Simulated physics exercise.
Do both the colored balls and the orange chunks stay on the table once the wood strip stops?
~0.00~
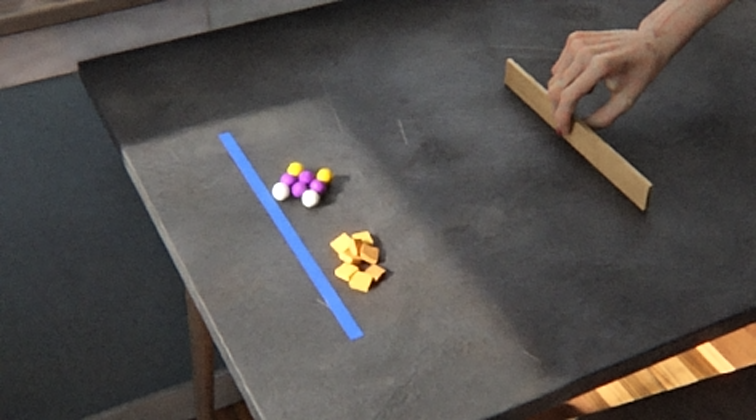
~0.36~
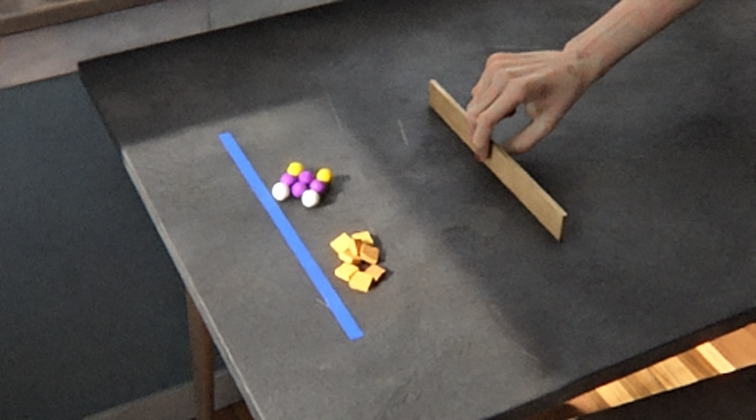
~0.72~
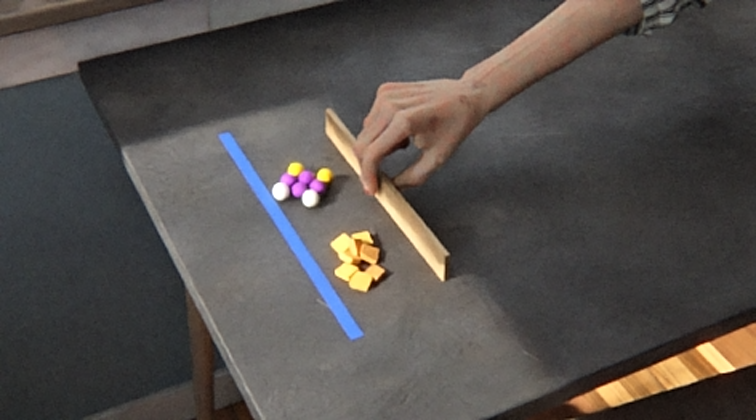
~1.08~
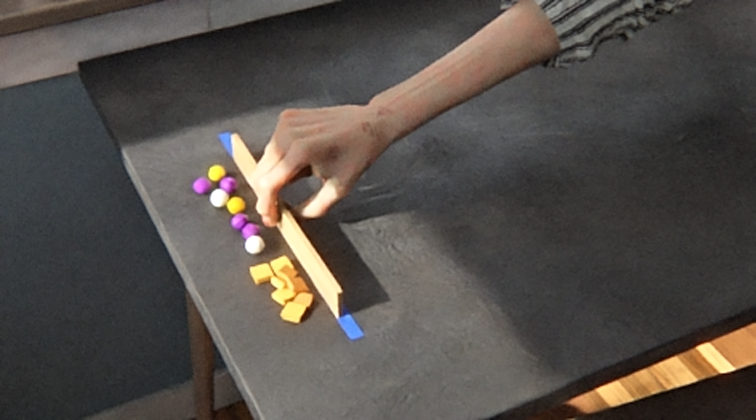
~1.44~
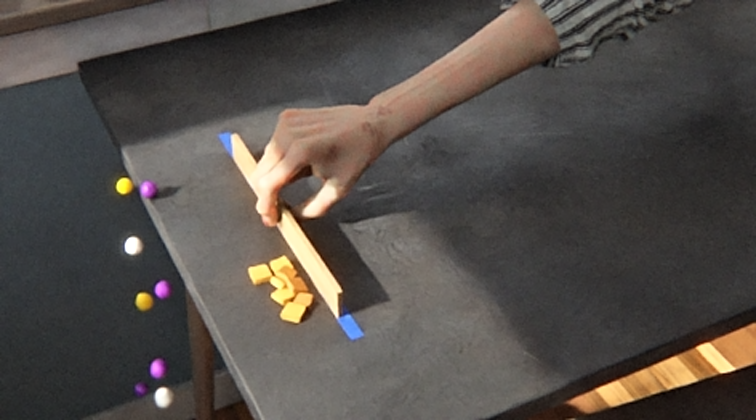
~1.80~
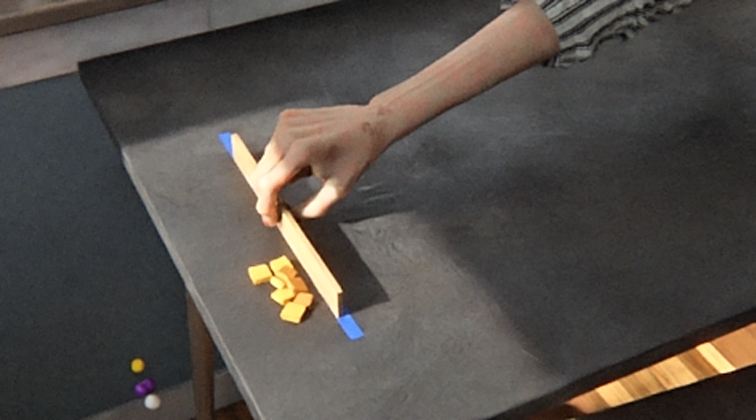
No, only the orange chunks stay on the table. The colored balls roll on and drop over the left edge.
